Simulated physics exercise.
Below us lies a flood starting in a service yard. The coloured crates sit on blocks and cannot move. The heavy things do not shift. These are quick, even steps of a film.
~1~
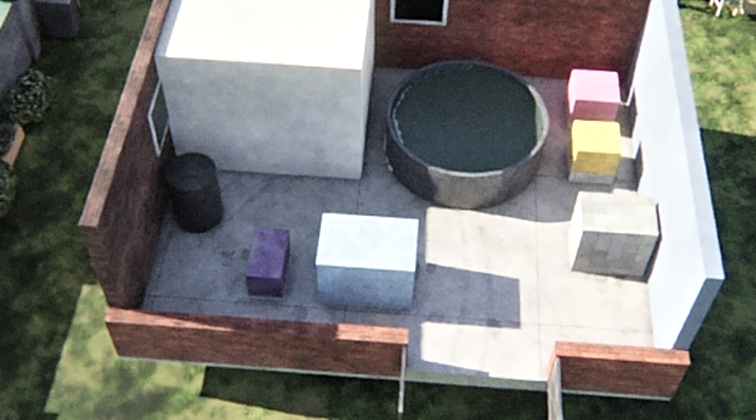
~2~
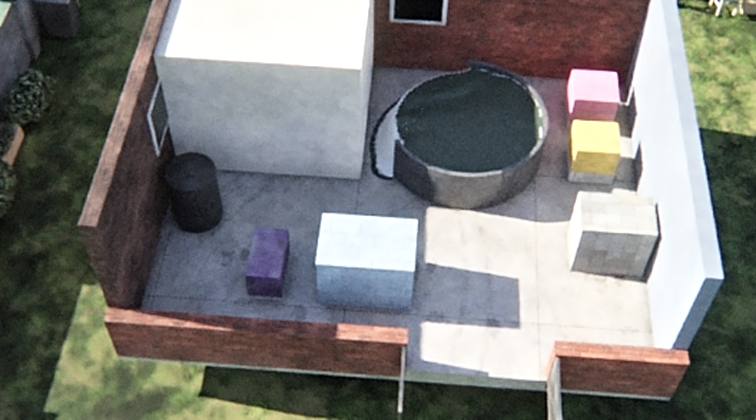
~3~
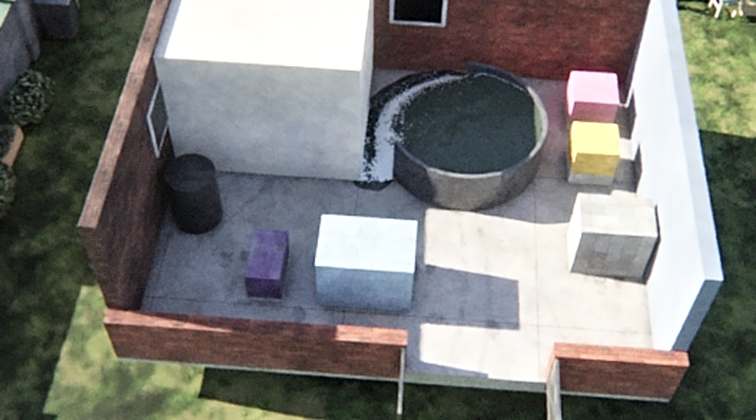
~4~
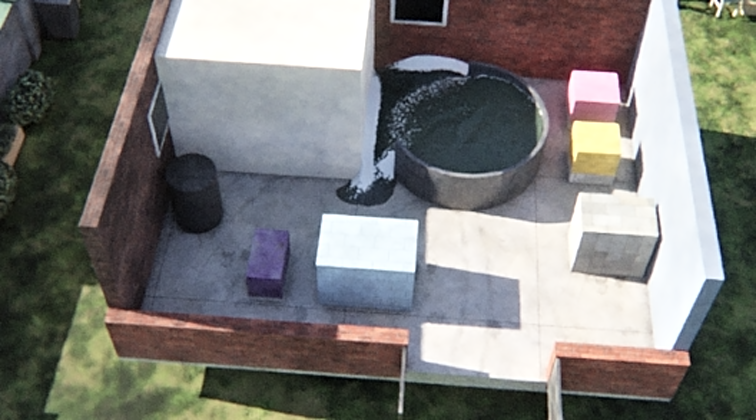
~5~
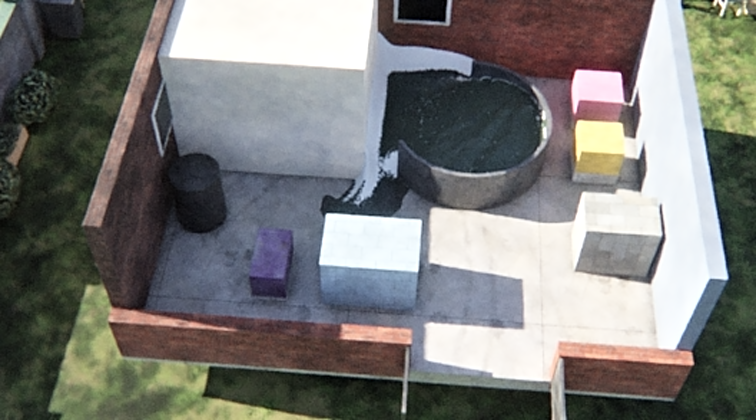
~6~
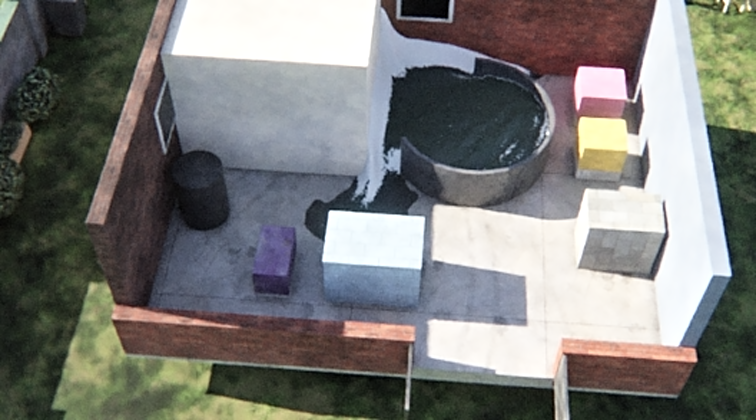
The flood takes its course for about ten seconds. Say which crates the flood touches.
The pink crate is wetted; the purple crate is wetted; the yellow crate escapes dry.
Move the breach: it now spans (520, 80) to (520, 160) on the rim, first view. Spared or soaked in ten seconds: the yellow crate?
Then: Yellow gets wet.
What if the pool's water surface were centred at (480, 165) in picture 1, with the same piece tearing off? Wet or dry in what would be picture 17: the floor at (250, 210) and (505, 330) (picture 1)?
In that order: Covered, free of water.
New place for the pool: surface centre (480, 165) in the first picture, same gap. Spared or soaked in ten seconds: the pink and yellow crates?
In short: The pink crate is soaked; the yellow crate is topped.
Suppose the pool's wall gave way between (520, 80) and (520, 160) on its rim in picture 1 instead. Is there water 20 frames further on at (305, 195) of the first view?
At that place: Free of water.
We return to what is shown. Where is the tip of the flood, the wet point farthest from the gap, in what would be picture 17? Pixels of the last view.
I would point to (248, 341).
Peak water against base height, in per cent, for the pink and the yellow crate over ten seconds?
Roughly 160 per cent, then 70 per cent.
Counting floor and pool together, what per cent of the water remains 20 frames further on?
Near 100 in a hundred.
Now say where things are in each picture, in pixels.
In the first frame, still water in the pool at (467, 118).
In the second frame, the front is at a hidden place, out from the gap at (402, 106).
In the third frame, the front is at a hidden place, out from the gap at (401, 110).
In the fourth frame, the front is at (350, 199), out from the gap at (402, 112).
In the fifth frame, water pours out at (406, 112) and has run to a hidden place.
In the sixth frame, water pours out at (408, 109) and has run to (323, 234).
A moment on, water covers 30 % of the floor; the pink crate water round its plinth, the purple crate water round its plinth, the yellow crate not reached.
Next, water covers 45 % of the floor; the pink crate water round its plinth, the purple crate water round its plinth, the yellow crate water round its plinth.
Then, water covers 75 % of the floor; the pink crate water round its plinth, the purple crate water round its plinth, the yellow crate water round its plinth.
Later, water covers 95 % of the floor; the pink crate water round its plinth, the purple crate water round its plinth, the yellow crate water round its plinth.
In the end, water covers 100 % of the floor; the pink crate was topped, the purple crate was topped, the yellow crate stayed above the water.
